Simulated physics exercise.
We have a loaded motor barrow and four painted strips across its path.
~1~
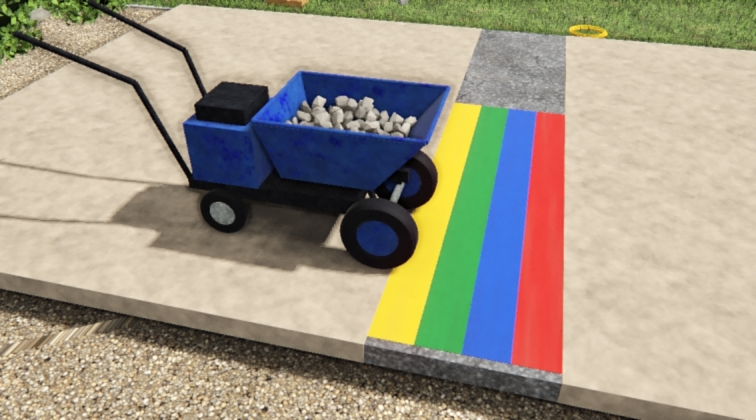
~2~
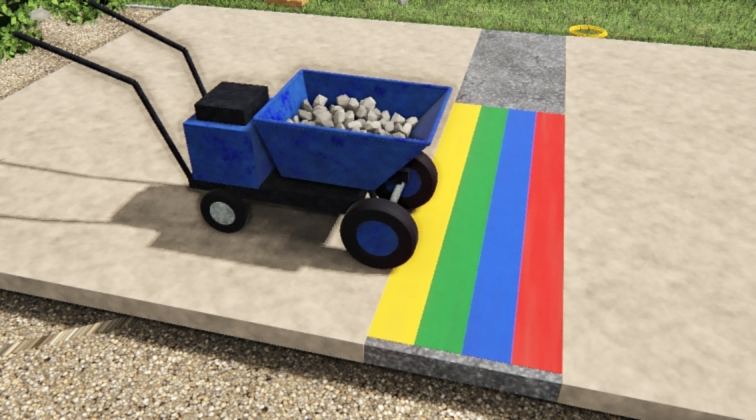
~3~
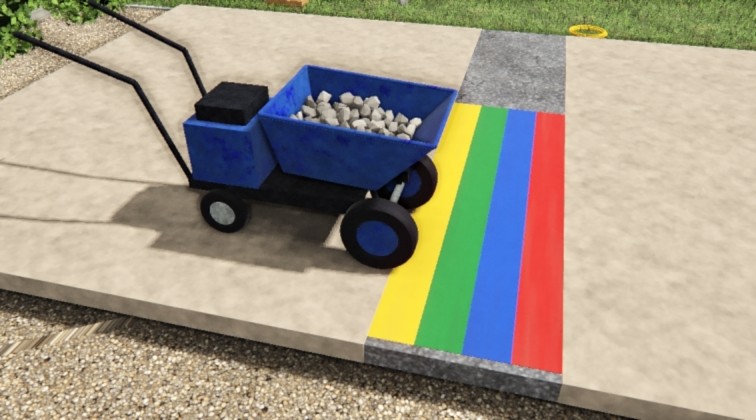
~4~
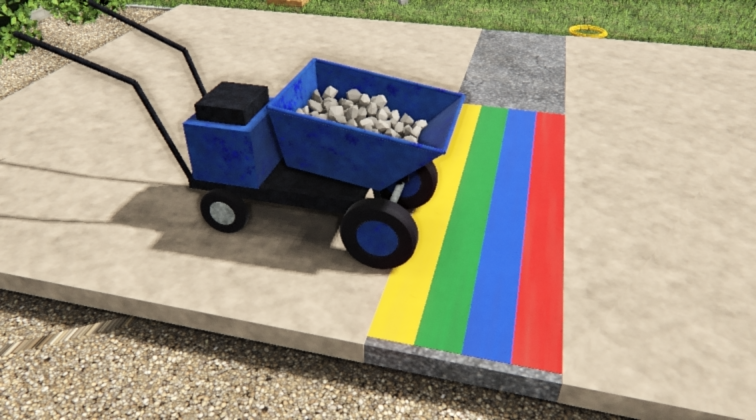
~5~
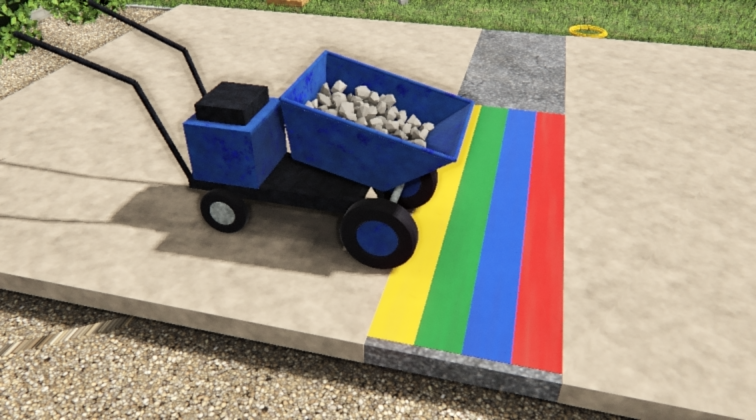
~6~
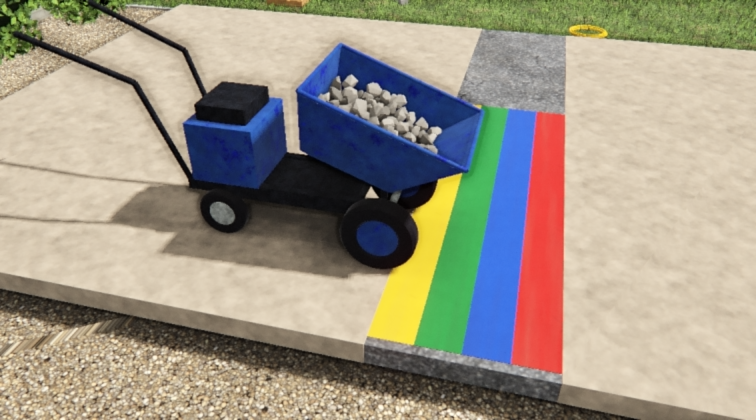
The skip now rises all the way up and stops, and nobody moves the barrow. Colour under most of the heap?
Red.
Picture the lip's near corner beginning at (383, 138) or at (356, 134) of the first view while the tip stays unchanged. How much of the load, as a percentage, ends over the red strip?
From the first spot you get 20 percent, and from the second 10 percent.
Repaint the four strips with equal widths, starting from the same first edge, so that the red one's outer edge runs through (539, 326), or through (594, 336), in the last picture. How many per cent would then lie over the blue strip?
10 % and 40 %.
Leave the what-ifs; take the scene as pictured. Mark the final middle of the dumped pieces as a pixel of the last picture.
Last view, resting centre - approx. (545, 252).
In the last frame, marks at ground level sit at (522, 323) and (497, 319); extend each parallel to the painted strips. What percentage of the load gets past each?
Roughly 60 and 70 percent.
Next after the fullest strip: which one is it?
The strip in second place is that blue strip.
Soon after the last picture, skip tipped steeply; all in the skip.
A little later, skip tipped right over; most in the skip; a stray few over the blue strip; a small part over the red strip; a stray few off the paint.
Later still, skip tipped right over; about a quarter in the skip; about a quarter over the blue strip; about a third over the red strip; about a quarter off the paint.
At rest, skip tipped right over; about a quarter in the skip; none over the yellow strip; a stray few over the green strip; about a quarter over the blue strip; about a third over the red strip; about a quarter off the paint.
